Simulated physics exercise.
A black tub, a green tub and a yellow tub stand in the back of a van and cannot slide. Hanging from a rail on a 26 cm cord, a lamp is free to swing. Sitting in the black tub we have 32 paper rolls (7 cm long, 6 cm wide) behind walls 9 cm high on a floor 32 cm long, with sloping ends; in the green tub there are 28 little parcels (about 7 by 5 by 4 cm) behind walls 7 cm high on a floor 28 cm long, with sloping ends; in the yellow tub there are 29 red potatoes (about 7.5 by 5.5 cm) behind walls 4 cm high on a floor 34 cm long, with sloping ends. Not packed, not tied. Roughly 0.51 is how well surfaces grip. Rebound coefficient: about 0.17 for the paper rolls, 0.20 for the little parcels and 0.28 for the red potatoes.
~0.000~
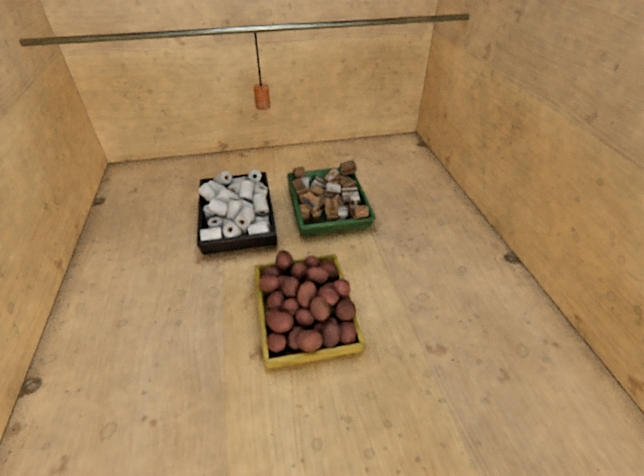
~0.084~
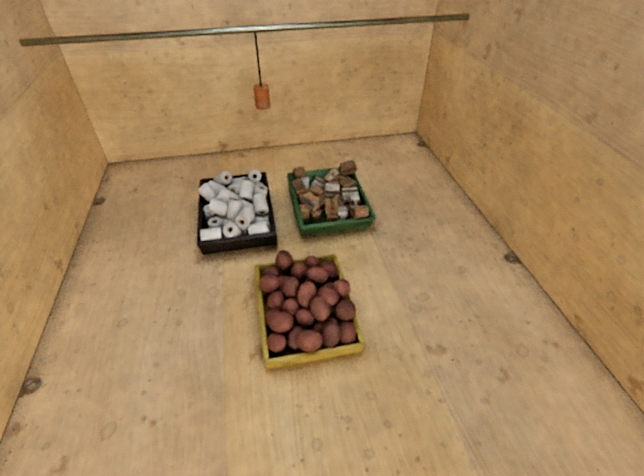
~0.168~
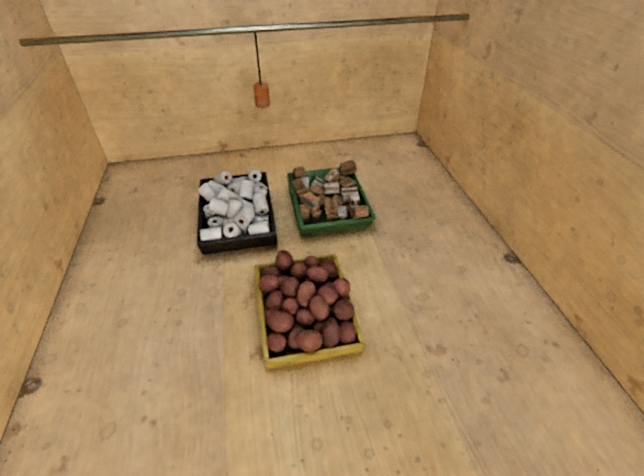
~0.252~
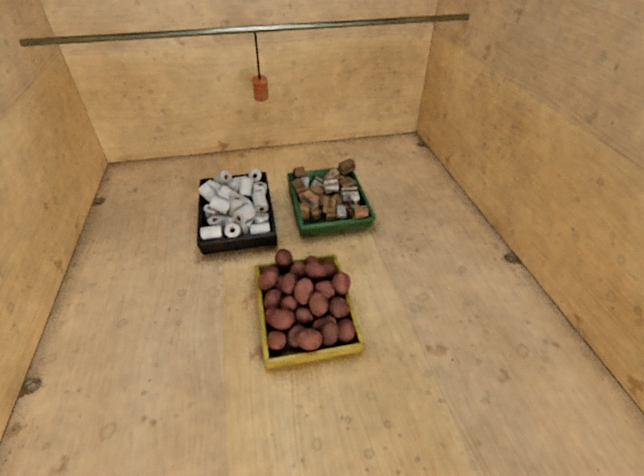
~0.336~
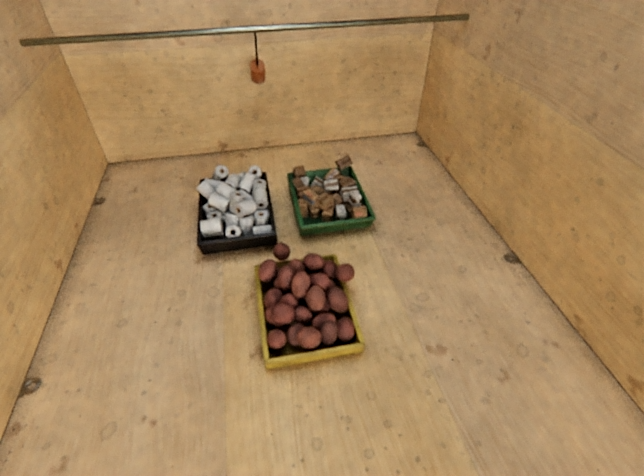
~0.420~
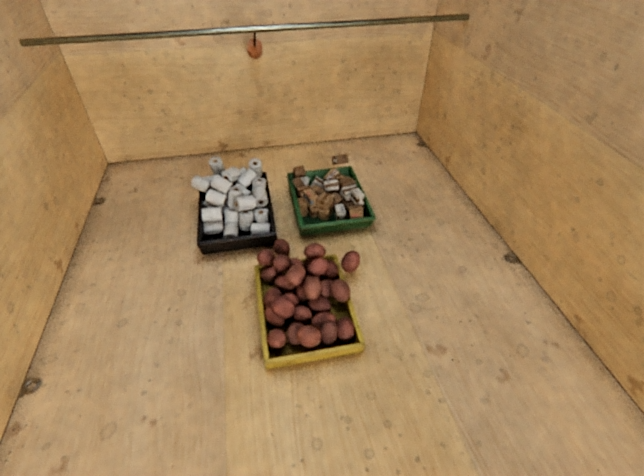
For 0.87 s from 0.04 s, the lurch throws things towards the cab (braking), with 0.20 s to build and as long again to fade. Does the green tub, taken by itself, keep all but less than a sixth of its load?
What stays put stays above five sixths.
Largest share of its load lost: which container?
It is the yellow tub.
After 0.59 s, the black tub is down by 4 of 32, the green tub is down by 1 of 28 and the yellow tub is down by 8 of 29.
After 0.81 s, the black tub is down by 7 of 32, the green tub is down by 1 of 28 and the yellow tub is down by 10 of 29.
After 1.12 s, the black tub is down by 7 of 32, the green tub is down by 1 of 28 and the yellow tub is down by 10 of 29.
When it is over (at 1.51 s), the black tub is down by 7 of 32, the green tub is down by 1 of 28 and the yellow tub is down by 10 of 29. Asked share, 1 of 28, 4 per cent.
